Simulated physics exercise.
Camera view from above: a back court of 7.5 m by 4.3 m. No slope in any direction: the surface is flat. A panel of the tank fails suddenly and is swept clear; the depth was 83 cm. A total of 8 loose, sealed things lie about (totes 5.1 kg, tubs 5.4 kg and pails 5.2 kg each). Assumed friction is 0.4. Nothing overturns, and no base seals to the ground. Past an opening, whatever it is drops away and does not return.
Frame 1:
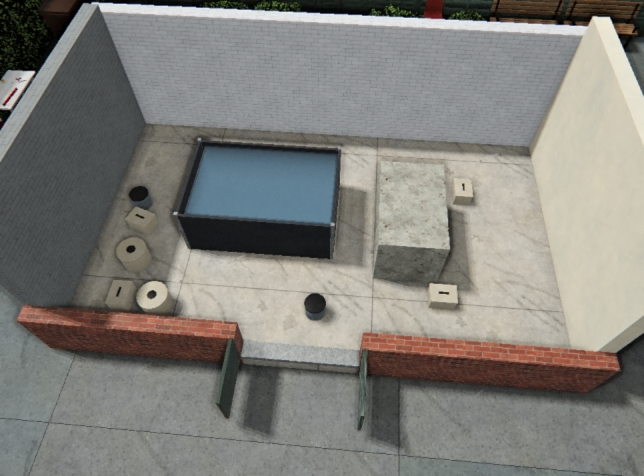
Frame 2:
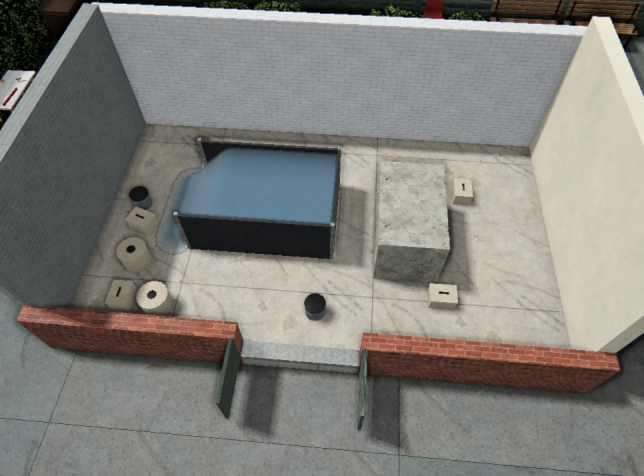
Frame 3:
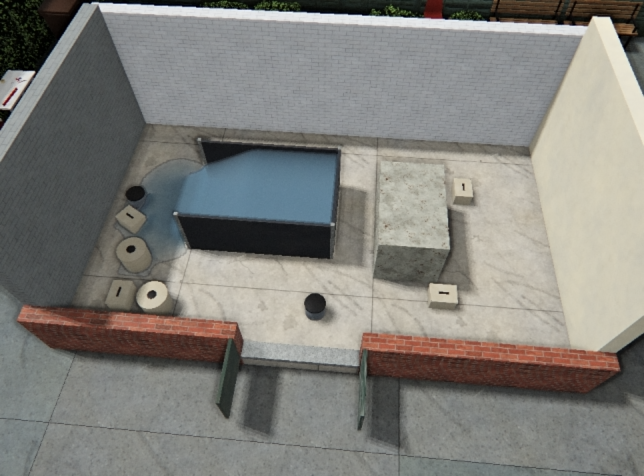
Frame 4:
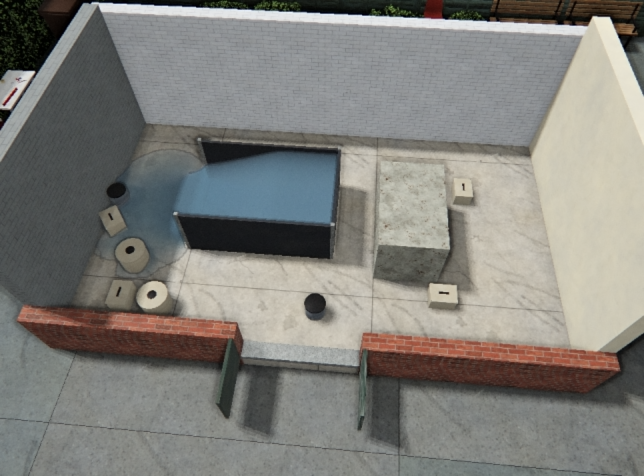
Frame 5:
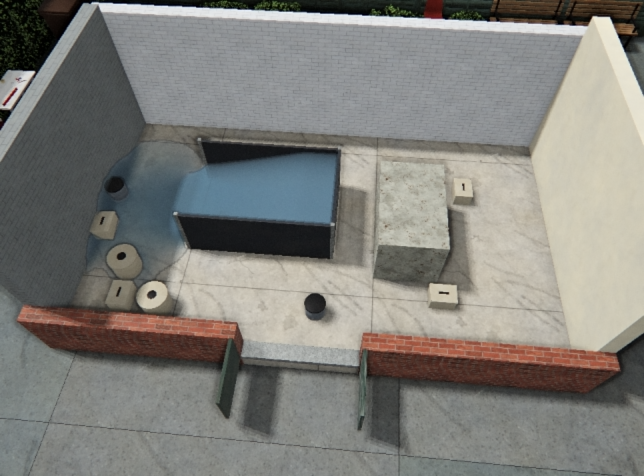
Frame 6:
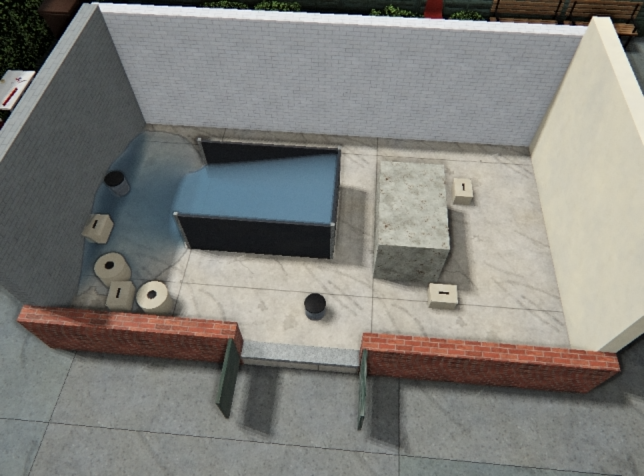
Water pouring from the open left end of a dark tank, spreading across the walled court and pushing loose containers toward the left wall.
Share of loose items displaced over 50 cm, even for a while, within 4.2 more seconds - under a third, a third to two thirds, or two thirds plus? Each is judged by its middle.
The share is two thirds plus.
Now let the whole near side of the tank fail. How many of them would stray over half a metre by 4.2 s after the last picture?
Result: 7.
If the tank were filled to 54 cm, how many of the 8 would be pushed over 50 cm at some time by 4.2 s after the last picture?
Result: 7.
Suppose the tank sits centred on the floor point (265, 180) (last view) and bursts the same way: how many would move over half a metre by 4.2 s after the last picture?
Count: 8.
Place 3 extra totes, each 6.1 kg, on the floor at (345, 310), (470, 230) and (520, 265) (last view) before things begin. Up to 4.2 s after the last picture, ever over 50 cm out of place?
Order as listed: Beyond half a metre / inside half a metre / inside half a metre.
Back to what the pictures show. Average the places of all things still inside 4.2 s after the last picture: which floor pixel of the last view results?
The centre sits near (463, 286).
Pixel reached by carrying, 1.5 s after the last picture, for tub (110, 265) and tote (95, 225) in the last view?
Somewhere about (181, 270) and (108, 287).
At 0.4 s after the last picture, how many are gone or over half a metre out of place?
Tally at that time: 2.
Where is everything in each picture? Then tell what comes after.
A tote at (140, 217), on the bottom; a tub at (131, 249) rests on the ground; 3.5 m2 under water; 0 of 8 have shifted, in the first picture.
A tote at (140, 217), on the bottom; a tub at (131, 249), on the bottom; water covers 4.5 m2; 0 of 8 have shifted, in the second picture.
A tote at (130, 216), on the bottom, 17 cm from its start; a tub at (131, 249), on the bottom; 5.6 m2 under water; 2 of 8 have shifted, in the third picture.
A tote at (111, 217) rests on the ground, 47 cm from its start; a tub at (130, 250), on the bottom; water covers 7.1 m2; 2 of 8 have shifted, in the fourth picture.
A tote at (102, 221), afloat, 58 cm from its start; a tub at (122, 256) rests on the ground, 18 cm from its start; water covers 7.7 m2; 3 of 8 have shifted, in the fifth picture.
A tote at (95, 224) floats, 66 cm from its start; a tub at (109, 265) rests on the ground, 40 cm from its start; 8.3 m2 under water; 3 of 8 have shifted, in the sixth picture.
Then, 0.4 s after the last picture 2 of 8 are over 50 cm from their spots; 2 afloat.
Then, 1.5 s after the last picture 5 of 8 are over 50 cm from their spots; 3 afloat.
Then, 2.8 s after the last picture 6 of 8 are over 50 cm from their spots; 5 afloat.
Then, 4.2 s after the last picture 8 of 8 are over 50 cm from their spots, and 8 have been at some point; 6 afloat.
